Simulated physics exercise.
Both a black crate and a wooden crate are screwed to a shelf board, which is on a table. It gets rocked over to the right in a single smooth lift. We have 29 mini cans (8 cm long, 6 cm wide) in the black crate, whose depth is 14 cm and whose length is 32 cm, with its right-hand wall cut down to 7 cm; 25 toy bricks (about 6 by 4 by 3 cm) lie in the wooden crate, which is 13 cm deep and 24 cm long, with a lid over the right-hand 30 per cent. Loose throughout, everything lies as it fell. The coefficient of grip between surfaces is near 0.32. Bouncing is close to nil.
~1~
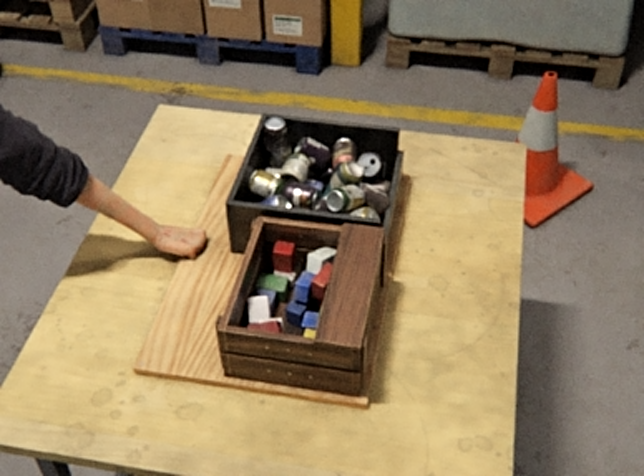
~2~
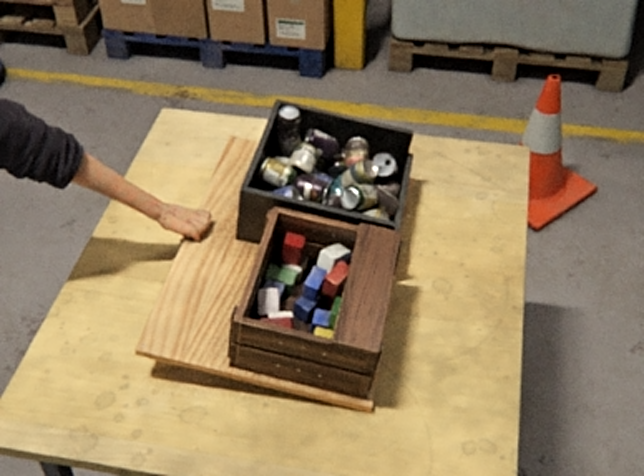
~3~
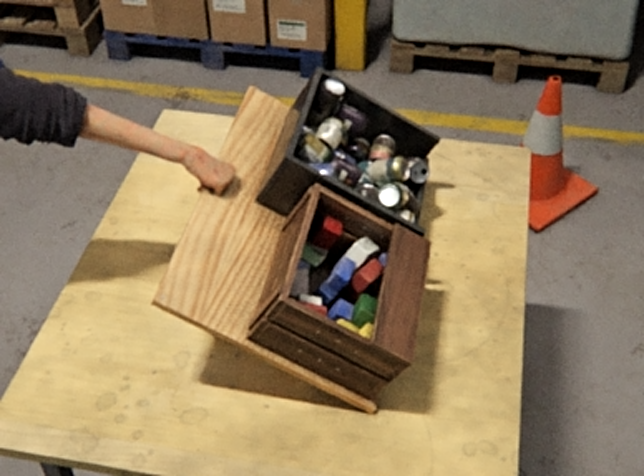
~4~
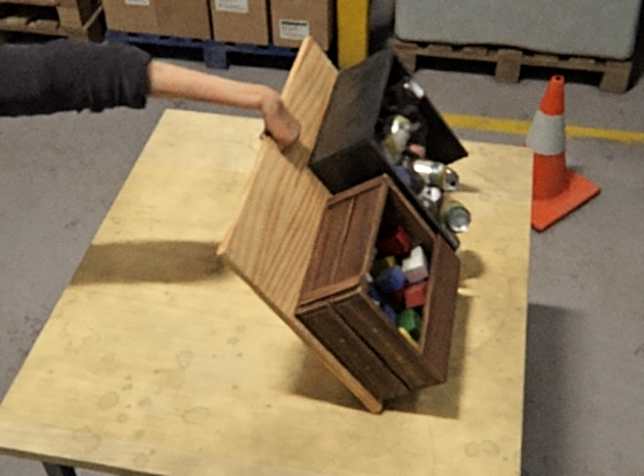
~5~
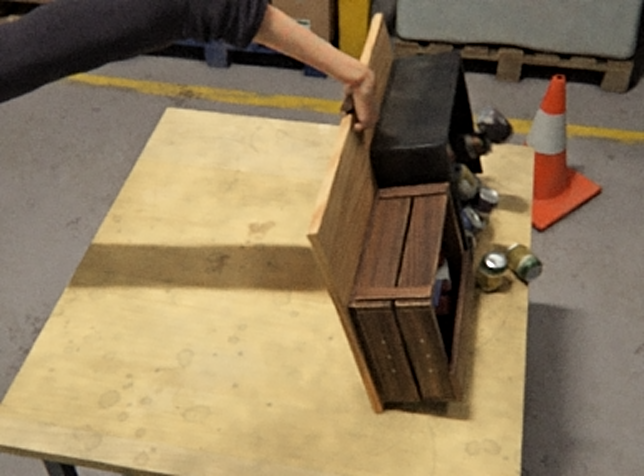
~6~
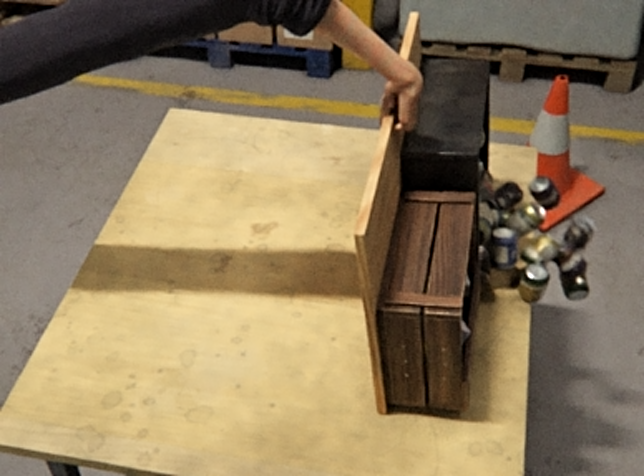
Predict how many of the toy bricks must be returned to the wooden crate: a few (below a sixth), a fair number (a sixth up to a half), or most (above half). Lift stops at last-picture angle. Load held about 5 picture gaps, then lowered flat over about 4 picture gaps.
A few.
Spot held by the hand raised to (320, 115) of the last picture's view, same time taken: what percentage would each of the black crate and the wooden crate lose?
Black crate 50%, wooden crate 0%.
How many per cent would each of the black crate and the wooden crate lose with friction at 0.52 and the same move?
In that case black crate 80, wooden crate 0 per cent.
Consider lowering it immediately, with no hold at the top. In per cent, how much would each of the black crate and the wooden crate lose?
In that case you'd see black crate shed 70 percent of its load and wooden crate shed 0 percent.
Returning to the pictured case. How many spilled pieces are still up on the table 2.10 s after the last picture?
About 8.
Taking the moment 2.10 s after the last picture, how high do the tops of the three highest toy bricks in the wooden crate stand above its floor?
I'd say near 11 cm.
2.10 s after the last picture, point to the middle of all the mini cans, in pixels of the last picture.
I'd put it close to (540, 425).
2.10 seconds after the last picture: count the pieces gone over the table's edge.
It comes to near 16.
Then, 0.34 s after the last picture, tilt 84°; black crate 10 in, 19 out and wooden crate 25 in, 0 out.
Then, 0.76 s after the last picture, tilt 84°; black crate 6 in, 23 out and wooden crate 25 in, 0 out.
Then, 1.35 s after the last picture, tilt 10°; black crate 6 in, 23 out and wooden crate 25 in, 0 out.
Outcome (2.10 s after the last picture), black crate 6 in, 23 out and wooden crate 25 in, 0 out. Asked share, 0 of 25, 0 per cent.
